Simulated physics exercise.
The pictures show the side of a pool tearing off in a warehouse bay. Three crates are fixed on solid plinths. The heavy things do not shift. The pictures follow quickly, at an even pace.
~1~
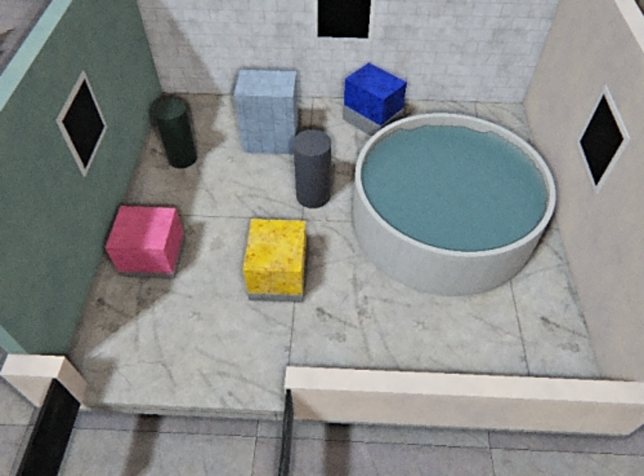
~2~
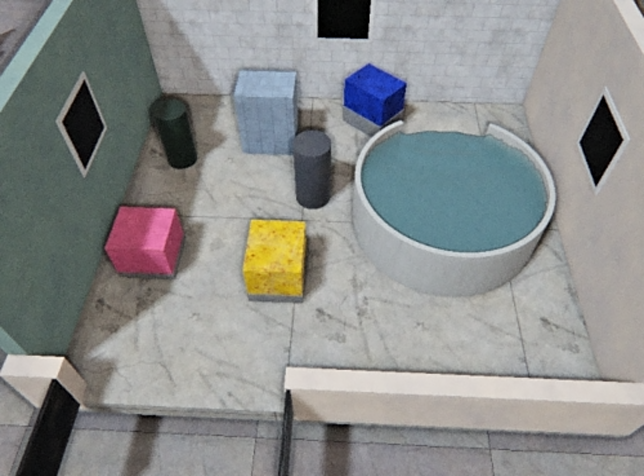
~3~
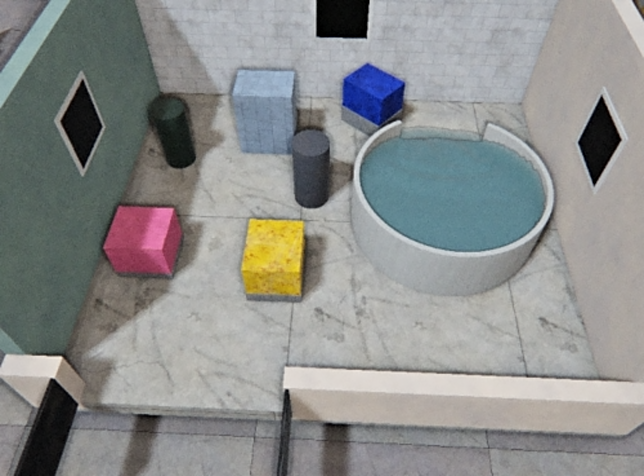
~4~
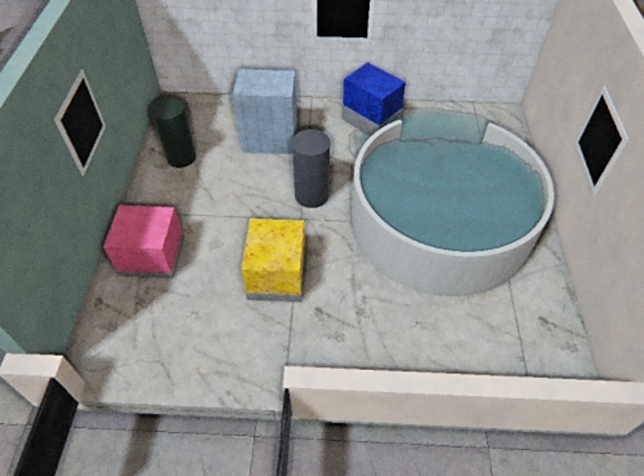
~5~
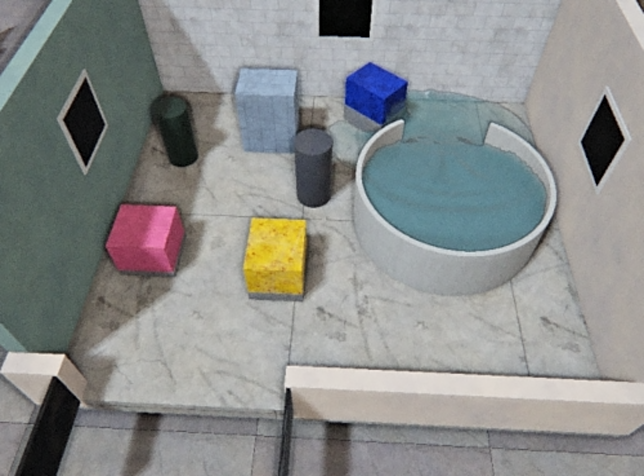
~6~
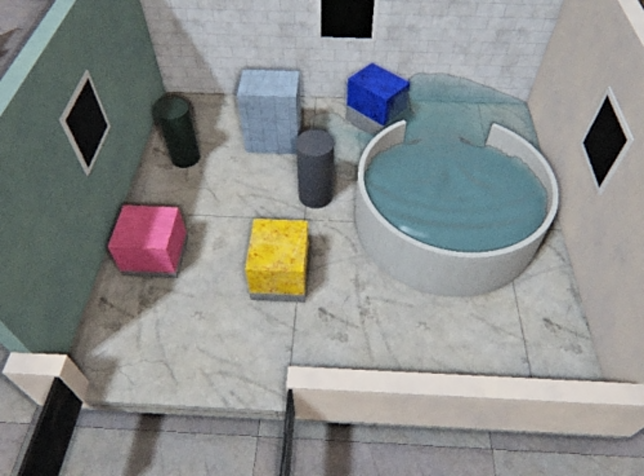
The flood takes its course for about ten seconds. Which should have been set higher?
In the end: The pink crate gets wet; the blue crate gets wet; the yellow crate stays dry.
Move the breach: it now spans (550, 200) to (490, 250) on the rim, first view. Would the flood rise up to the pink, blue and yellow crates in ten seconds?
One by one: The pink crate ends up wet; the blue crate keeps dry; the yellow crate gets wet.
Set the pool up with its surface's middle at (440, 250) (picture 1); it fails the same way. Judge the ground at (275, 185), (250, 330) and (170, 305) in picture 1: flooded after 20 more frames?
As listed: Wet, no water, not flooded.
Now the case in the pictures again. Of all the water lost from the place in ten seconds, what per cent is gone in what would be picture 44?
Some 5 per cent.
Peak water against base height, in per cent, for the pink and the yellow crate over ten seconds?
In turn 160 and 80 per cent.
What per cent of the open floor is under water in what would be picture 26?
Near 65 in a hundred.
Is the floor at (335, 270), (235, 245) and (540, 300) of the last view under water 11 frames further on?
One after the other: Dry, not flooded, not flooded.
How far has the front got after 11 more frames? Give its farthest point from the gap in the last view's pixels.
Around (165, 97).
A moment on, water covers 20 % of the floor; the pink crate not reached, the blue crate water round its plinth, the yellow crate not reached.
Next, water covers 35 % of the floor; the pink crate not reached, the blue crate water round its plinth, the yellow crate not reached.
Then, water covers 65 % of the floor; the pink crate water round its plinth, the blue crate water round its plinth, the yellow crate water round its plinth.
Later, water covers 95 % of the floor; the pink crate water round its plinth, the blue crate water round its plinth, the yellow crate water round its plinth.
In the end, water covers 100 % of the floor; the pink crate was topped, the blue crate was topped, the yellow crate stayed above the water.
